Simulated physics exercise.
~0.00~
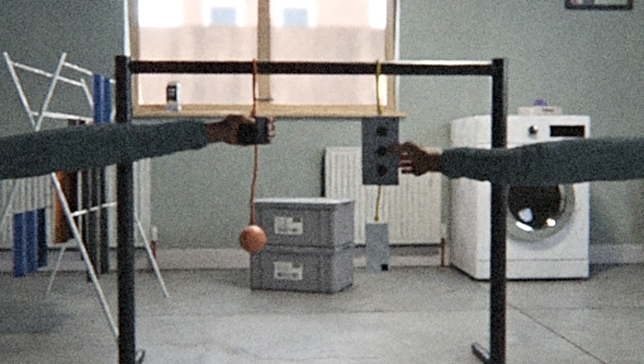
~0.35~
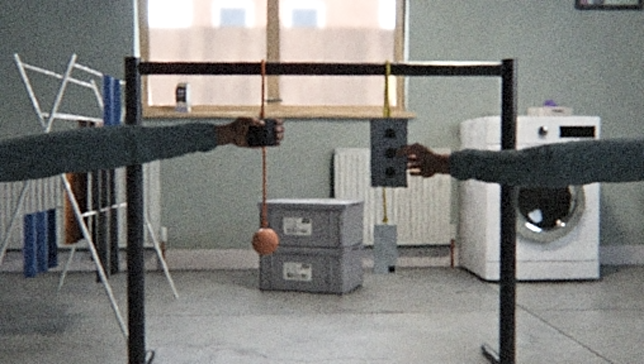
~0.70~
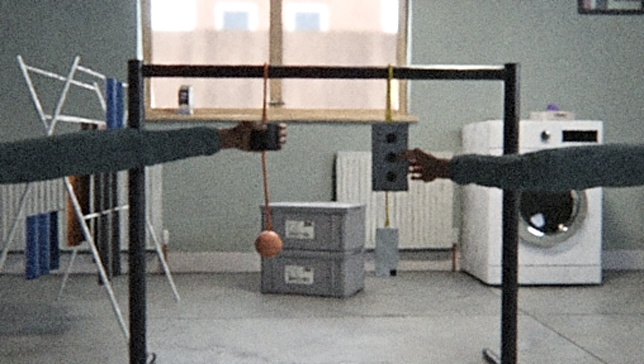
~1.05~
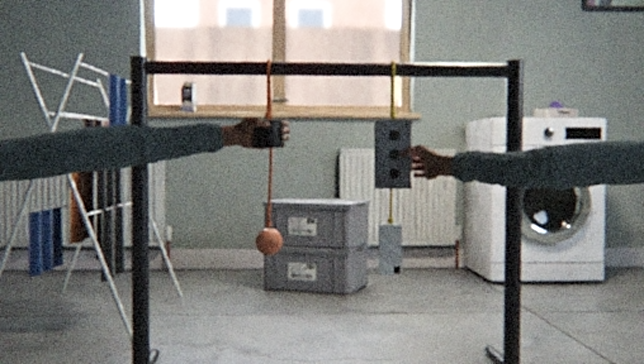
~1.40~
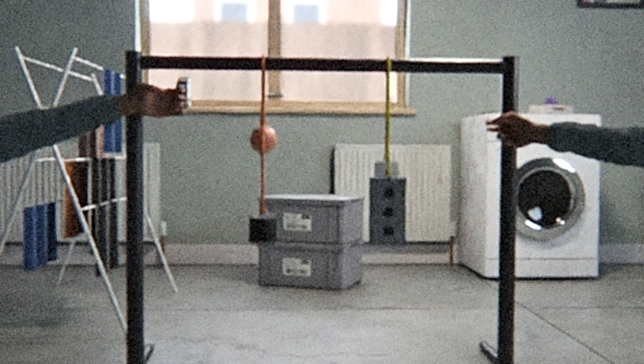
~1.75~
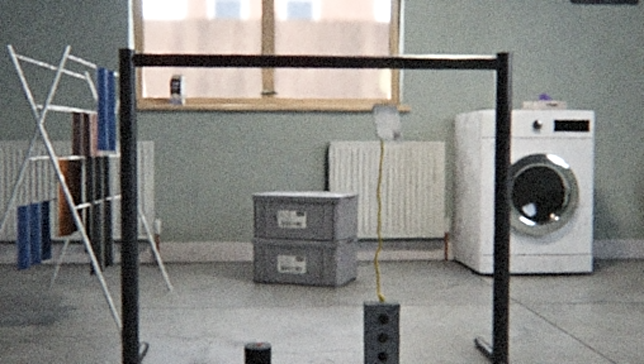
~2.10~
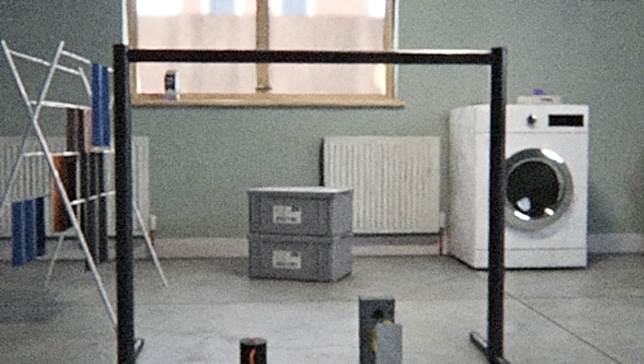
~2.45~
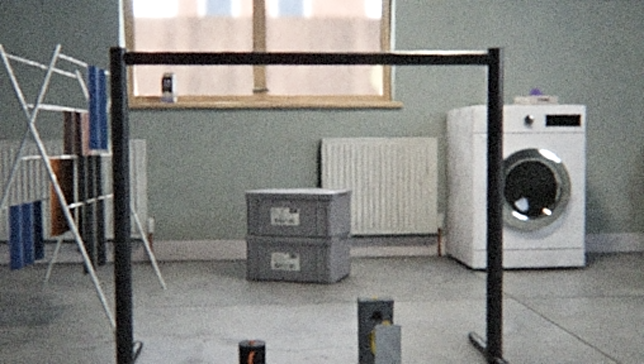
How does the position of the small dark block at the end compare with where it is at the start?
At the start it is held in the left hand a little below the rail. At the end it rests on the floor, well below where it began.
